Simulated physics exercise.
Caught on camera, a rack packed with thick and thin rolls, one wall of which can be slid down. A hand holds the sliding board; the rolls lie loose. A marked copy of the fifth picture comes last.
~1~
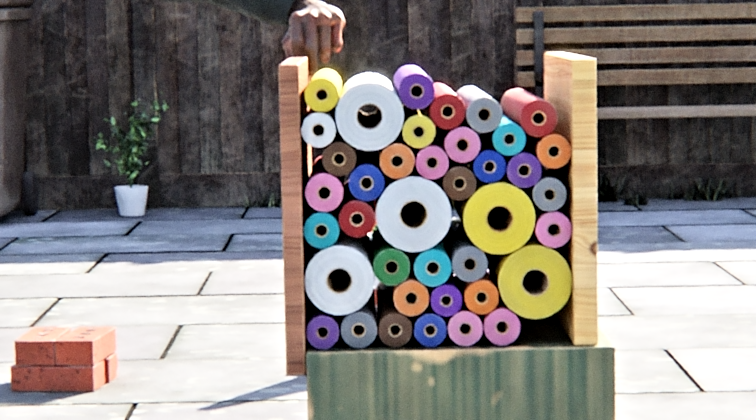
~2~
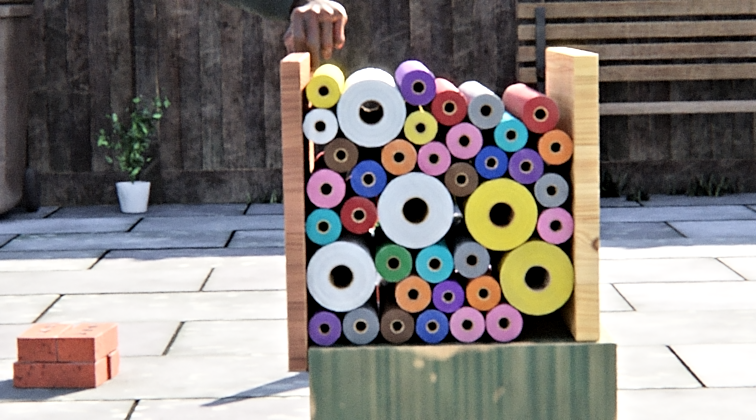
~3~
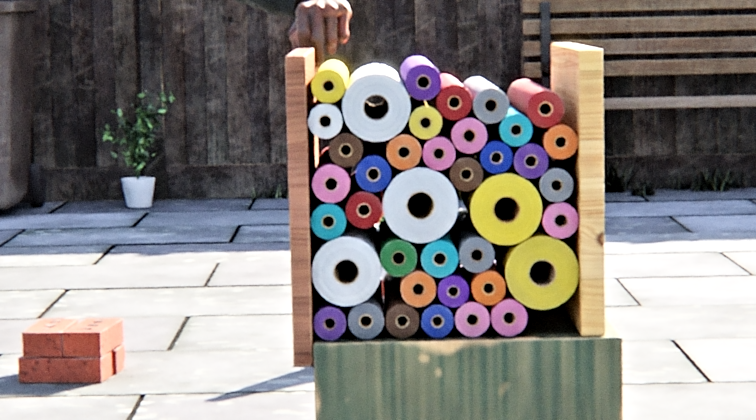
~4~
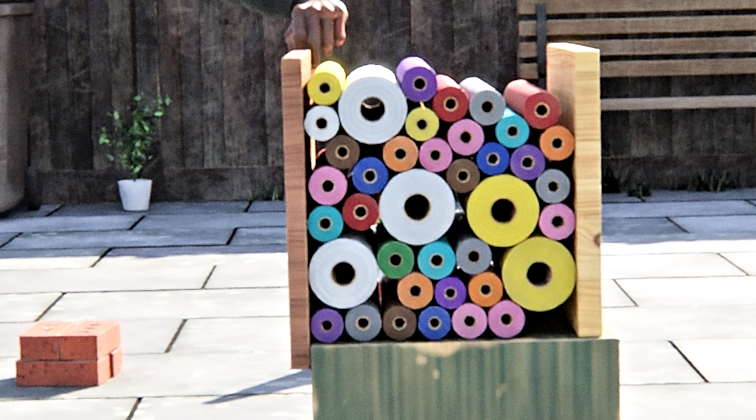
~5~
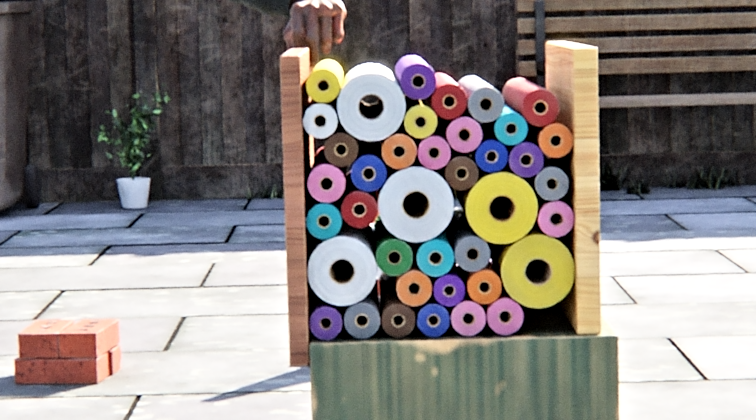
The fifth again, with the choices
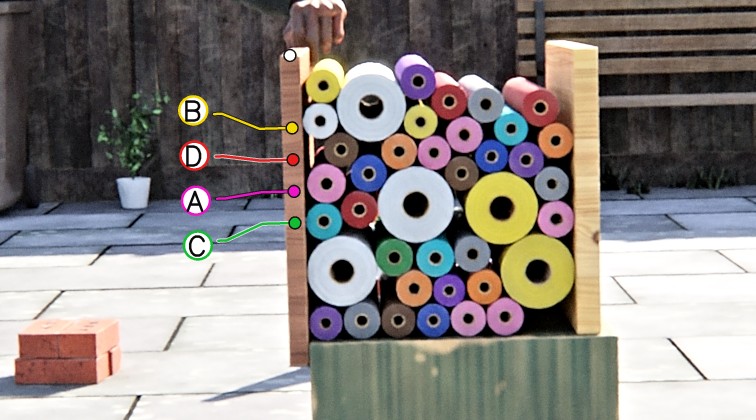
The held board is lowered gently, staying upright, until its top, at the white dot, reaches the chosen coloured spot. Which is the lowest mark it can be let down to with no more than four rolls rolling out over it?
The last mark within the limit is A.
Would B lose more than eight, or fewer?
Fewer than eight.
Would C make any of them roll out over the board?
At C: Yes.
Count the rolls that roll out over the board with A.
The count is two.
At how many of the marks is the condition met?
The number is three.
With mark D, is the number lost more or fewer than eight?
Fewer than eight.
On the copy, A at (294, 191); B at (292, 128); C at (295, 223); D at (293, 160); the white dot at (290, 56).
On A. First, top of the board (302, 118).
Then, top of the board (304, 189).
Finally, top of the board (304, 190), two out over the board.
By contrast, B one out over the board; C more than four out over the board; D one out over the board.
